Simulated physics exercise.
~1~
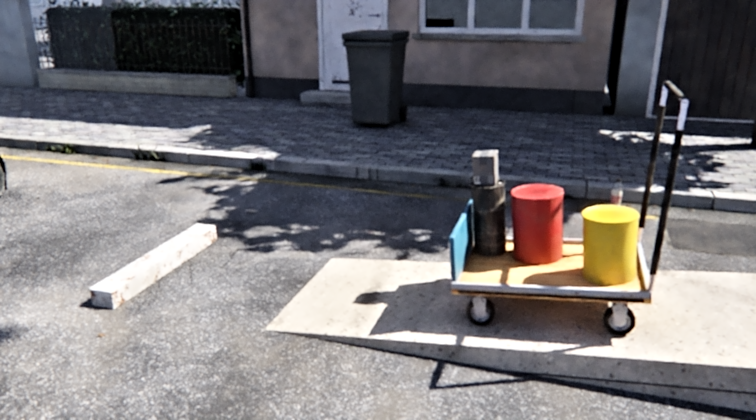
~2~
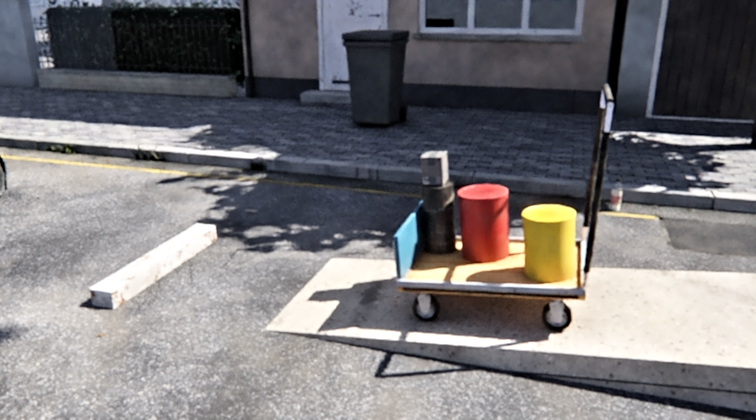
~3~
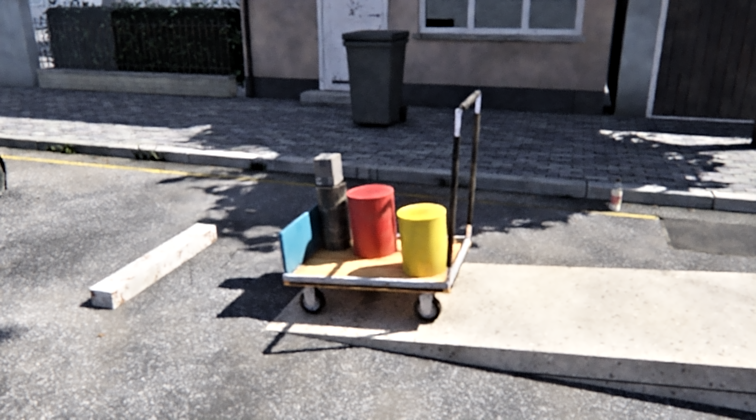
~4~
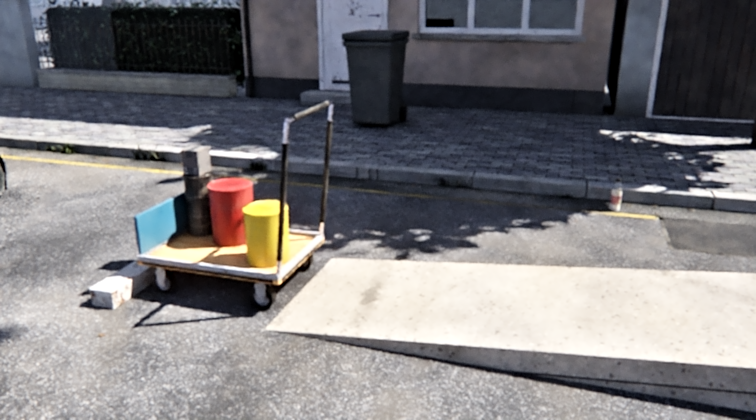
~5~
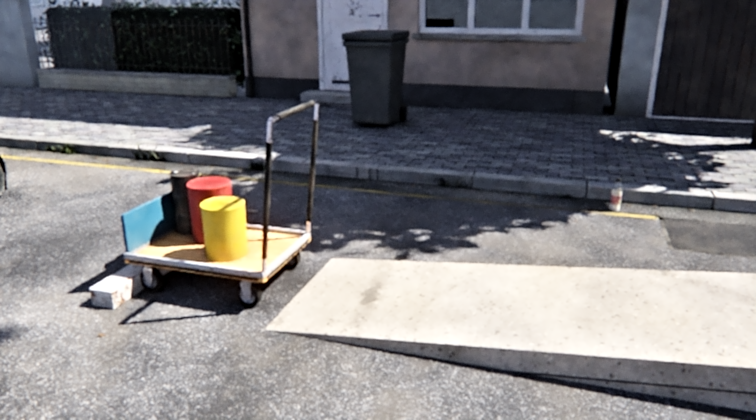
On a sunlit street, seen from a fixed spot across the road, a low pale ramp slopes down to the left towards a short whitish kerb block, with a dark bin by a house behind. A flat trolley with a blue front board and a tall handle carries a grey box on a black canister, a red pail and a yellow pail. It rolls left down the ramp onto the asphalt and stops at the block. The grey box then disappears from atop the canister, ending off the trolley, while both pails slide forward and remain upright aboard beside the canister.
